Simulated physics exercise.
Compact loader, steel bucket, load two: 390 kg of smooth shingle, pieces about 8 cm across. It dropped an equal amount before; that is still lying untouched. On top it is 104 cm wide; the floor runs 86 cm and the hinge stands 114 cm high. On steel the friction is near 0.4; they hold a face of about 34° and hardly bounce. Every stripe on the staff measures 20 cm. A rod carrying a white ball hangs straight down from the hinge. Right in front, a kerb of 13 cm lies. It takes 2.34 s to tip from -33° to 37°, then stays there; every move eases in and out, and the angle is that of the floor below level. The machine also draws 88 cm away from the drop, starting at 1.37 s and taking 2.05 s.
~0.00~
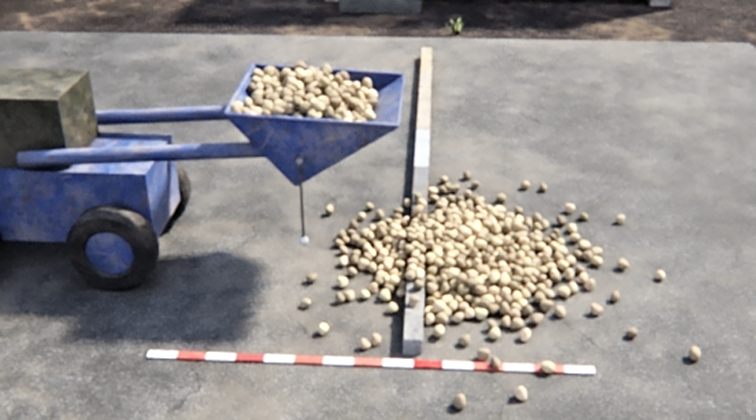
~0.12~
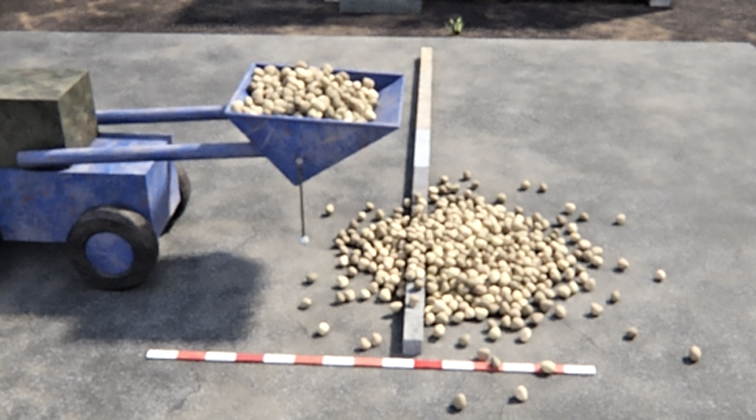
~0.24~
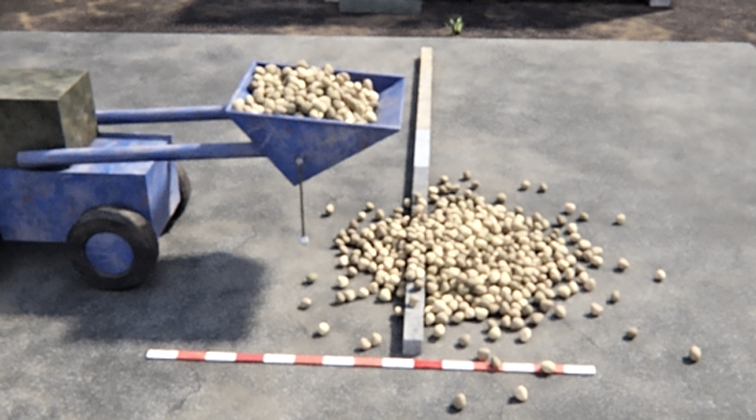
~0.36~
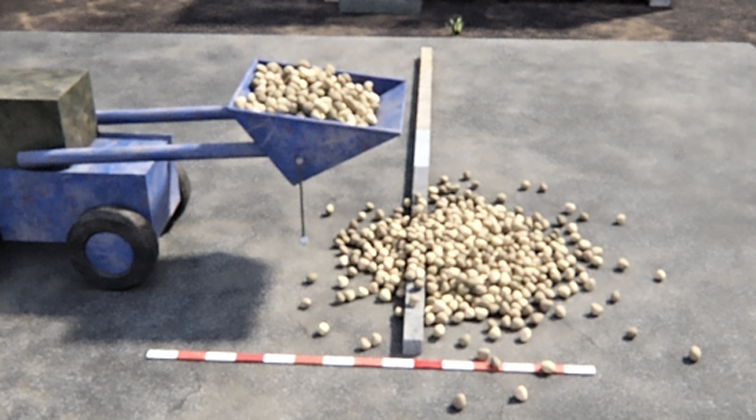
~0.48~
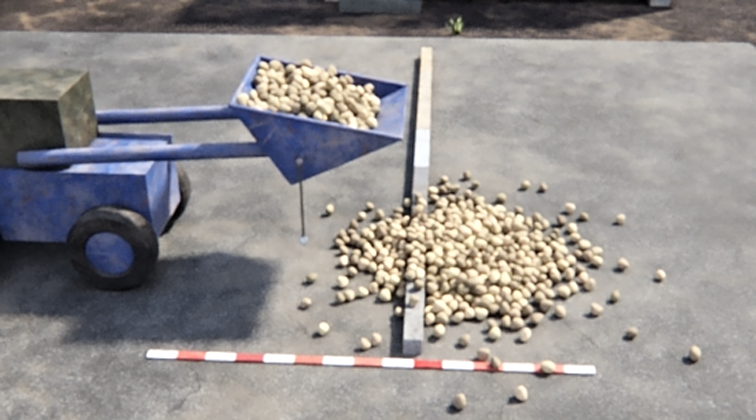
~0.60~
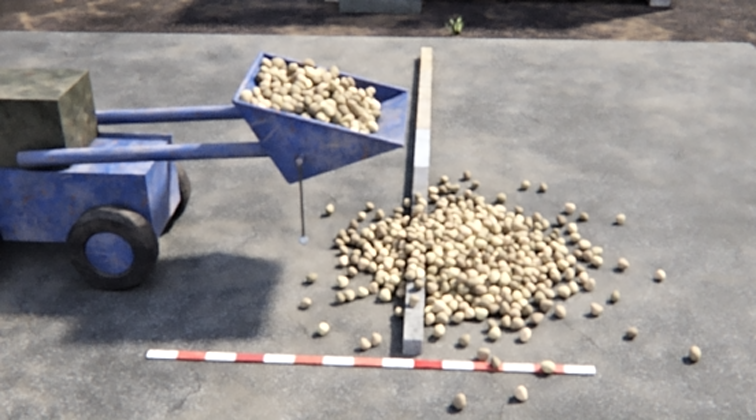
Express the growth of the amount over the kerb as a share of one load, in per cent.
Roughly 18 per cent of a load.
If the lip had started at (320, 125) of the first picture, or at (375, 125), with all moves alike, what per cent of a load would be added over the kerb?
The first would add around 0 per cent, the second around 5 per cent.
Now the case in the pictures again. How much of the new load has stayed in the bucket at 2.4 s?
About 5 per cent.
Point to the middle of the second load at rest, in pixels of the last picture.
Their middle is at about (380, 247).
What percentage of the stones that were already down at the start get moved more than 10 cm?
Close to 5 per cent.
After 1.8 s the floor is at 26°; in per cent of one load, 77 in the bucket, 41 on this side of the kerb, 82 over the kerb; the foremost stones are at (626, 272).
After 2.4 s the floor is at 37°; in per cent of one load, 4 in the bucket, 99 on this side of the kerb, 97 over the kerb; the foremost stones are at (626, 272).
After 3.9 s the floor is at 37°; in per cent of one load, 0 in the bucket, 103 on this side of the kerb, 98 over the kerb; the foremost stones are at (626, 272).
After 6.5 s the floor is at 37°; in per cent of one load, 0 in the bucket, 103 on this side of the kerb, 98 over the kerb; the foremost stones are at (626, 272). Net gain over the kerb, 18.
